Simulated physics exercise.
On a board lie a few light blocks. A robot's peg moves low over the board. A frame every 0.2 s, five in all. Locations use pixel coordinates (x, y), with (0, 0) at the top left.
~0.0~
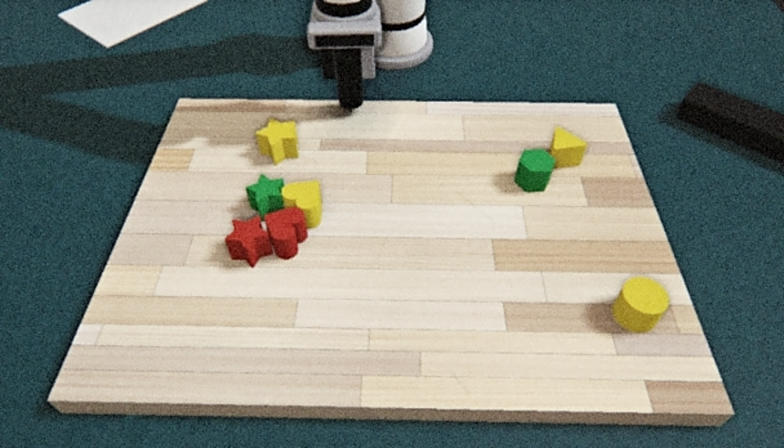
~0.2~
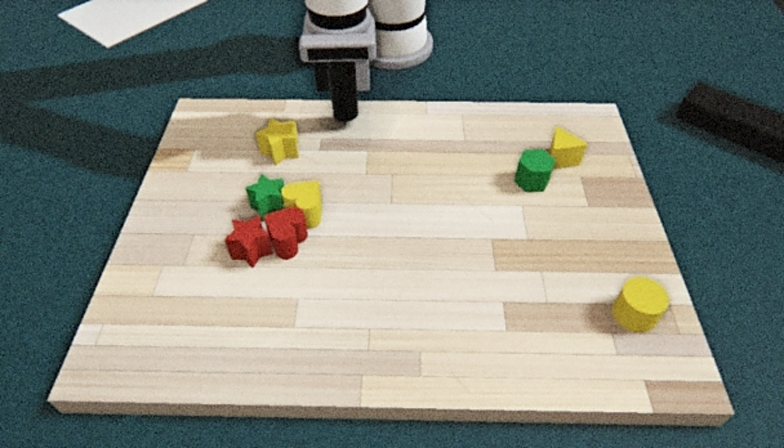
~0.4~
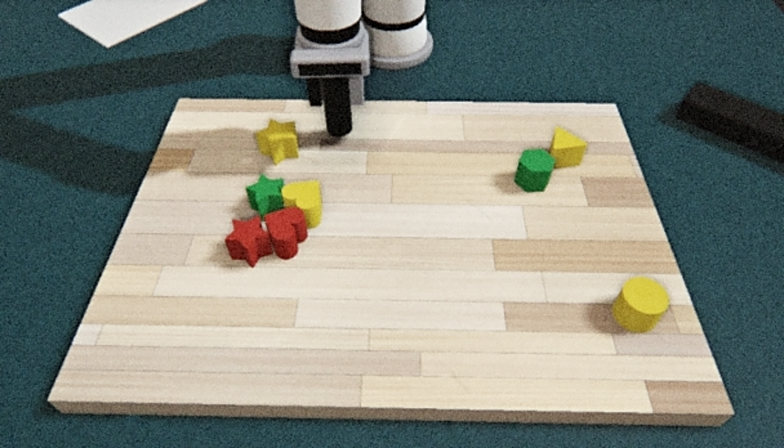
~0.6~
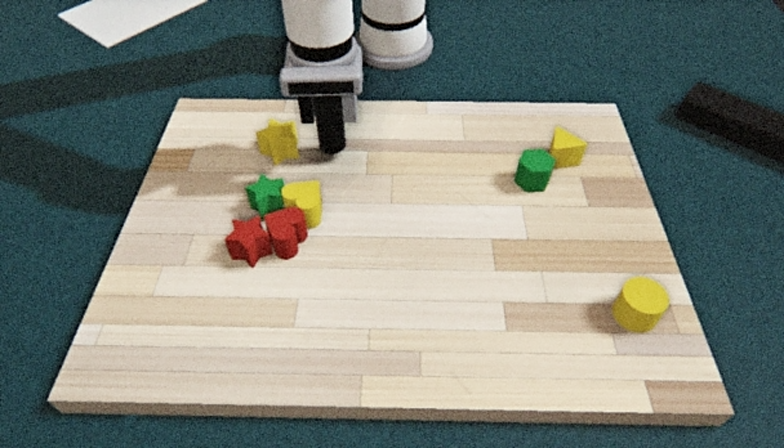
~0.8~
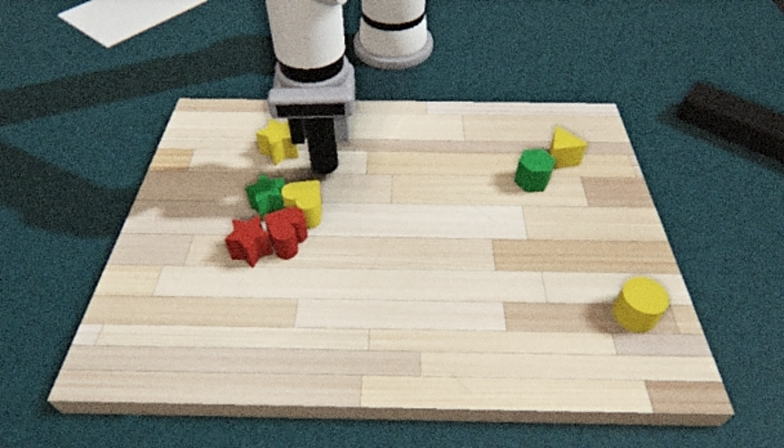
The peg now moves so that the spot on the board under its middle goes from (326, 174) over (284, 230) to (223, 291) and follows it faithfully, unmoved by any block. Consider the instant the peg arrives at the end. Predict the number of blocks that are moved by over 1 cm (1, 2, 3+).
The push will move three blocks or more.
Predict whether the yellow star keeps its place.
Right where it was.
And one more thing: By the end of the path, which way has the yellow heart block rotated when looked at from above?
It goes round opposite to clock hands.
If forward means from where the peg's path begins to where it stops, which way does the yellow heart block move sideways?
Well, taking the path from its start to its end as straight ahead, the yellow heart block moves to the left.
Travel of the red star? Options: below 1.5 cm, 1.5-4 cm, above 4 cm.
Upwards of 4 cm.
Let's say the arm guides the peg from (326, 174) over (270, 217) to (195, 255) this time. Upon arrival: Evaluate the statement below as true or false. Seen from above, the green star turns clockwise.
The statement is true.
On the path given first. One third of the way, peg at (299, 202); red heart block at (284, 233), turned 35° clockwise; yellow heart block at (305, 211), turned 20° anticlockwise.
Two thirds of the way, peg at (262, 241); red star at (229, 240); green star at (261, 189), turned 30° clockwise; red heart block at (283, 246), turned 55° clockwise; yellow heart block at (309, 220), turned 35° anticlockwise.
At the end, peg at (220, 283); red star at (189, 260), turned 55° clockwise; green star at (261, 189), turned 30° clockwise; yellow star unmoved; red heart block at (283, 246), turned 55° clockwise; yellow heart block at (309, 220), turned 35° anticlockwise.
